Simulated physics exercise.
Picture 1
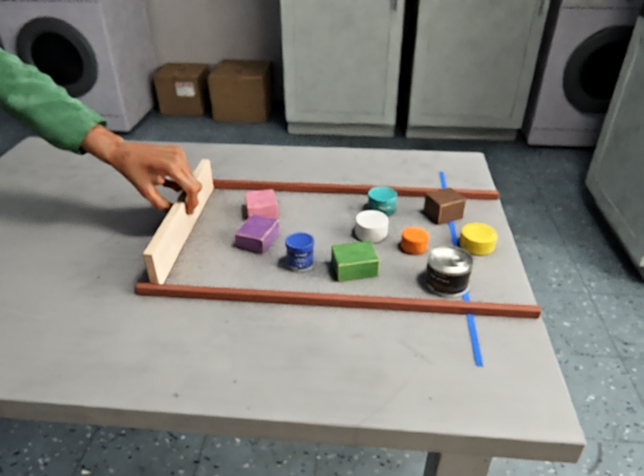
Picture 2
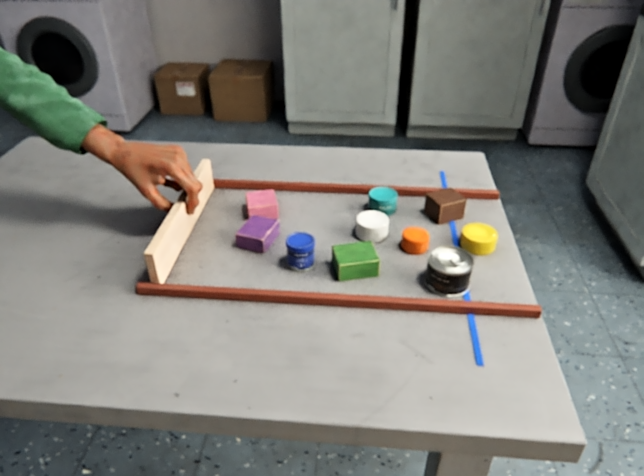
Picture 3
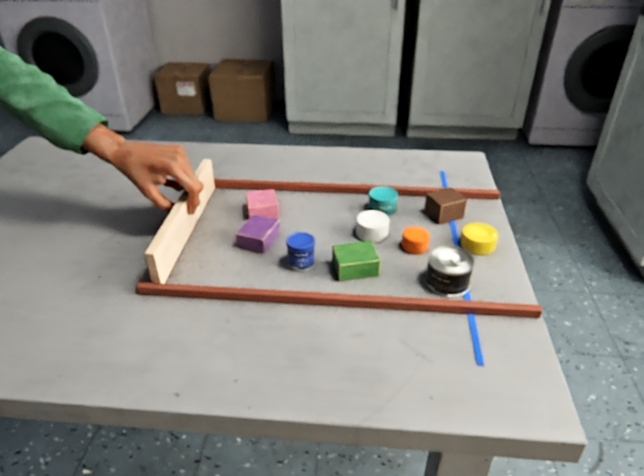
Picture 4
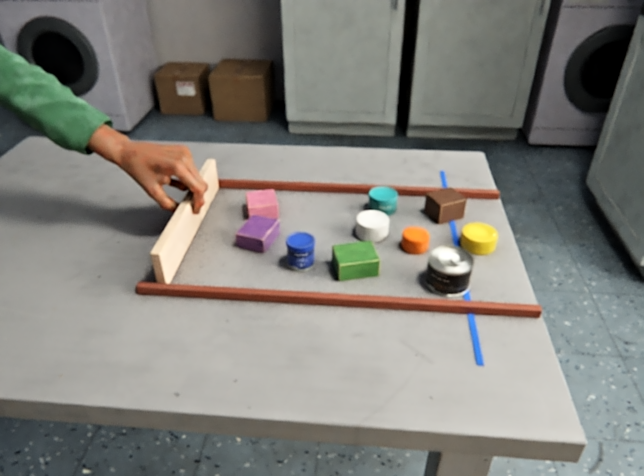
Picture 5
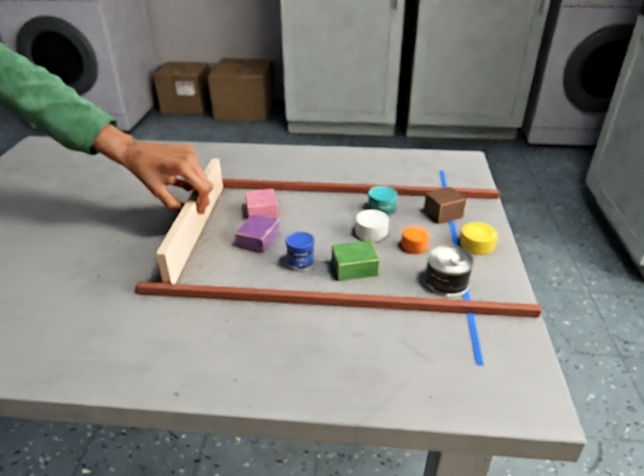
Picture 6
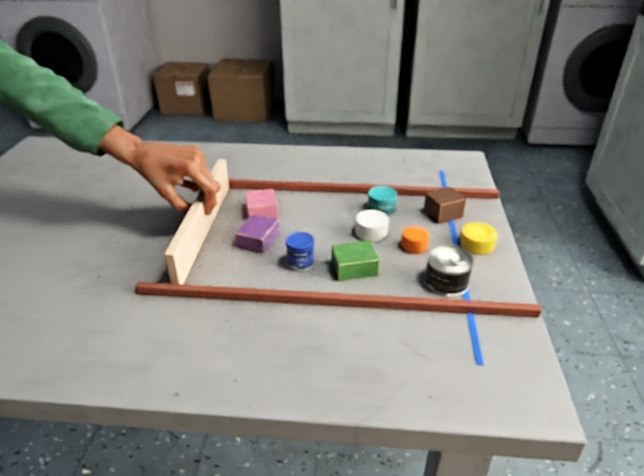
A hand in a green sleeve holds a wooden board upright between two reddish-brown rails on a gray table, then slides it slightly right toward scattered colored blocks, lids and tins, which stay still near a blue tape line.
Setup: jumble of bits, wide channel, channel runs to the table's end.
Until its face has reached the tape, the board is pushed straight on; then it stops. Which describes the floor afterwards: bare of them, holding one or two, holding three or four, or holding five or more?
The floor is holding one or two.
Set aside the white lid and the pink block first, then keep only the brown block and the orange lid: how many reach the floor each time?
Falls come to 2 the first time and 2 the other time.
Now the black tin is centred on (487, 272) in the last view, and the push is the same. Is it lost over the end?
From that start, the object then does not stay.
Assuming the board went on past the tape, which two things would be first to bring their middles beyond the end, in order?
Those two would be the black tin followed by the yellow lid.
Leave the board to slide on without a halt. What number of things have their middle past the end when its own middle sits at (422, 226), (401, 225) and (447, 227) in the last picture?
In that order 0, 0 and 2.
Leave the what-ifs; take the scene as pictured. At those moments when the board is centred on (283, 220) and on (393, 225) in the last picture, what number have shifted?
2, then 8.
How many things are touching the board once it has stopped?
4.
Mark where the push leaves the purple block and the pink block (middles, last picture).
The purple block comes to rest at (473, 241), and the pink block comes to rest at (468, 216).
Early on, none off yet; yellow lid at rest near (478, 238); brown block at rest near (445, 205); black tin at rest near (449, 270).
A while later, none off yet; yellow lid at rest near (478, 238); brown block at rest near (445, 205); black tin travelled a little near (470, 275).
Finally, the number that fall off is one or two; lost, black tin and yellow lid.
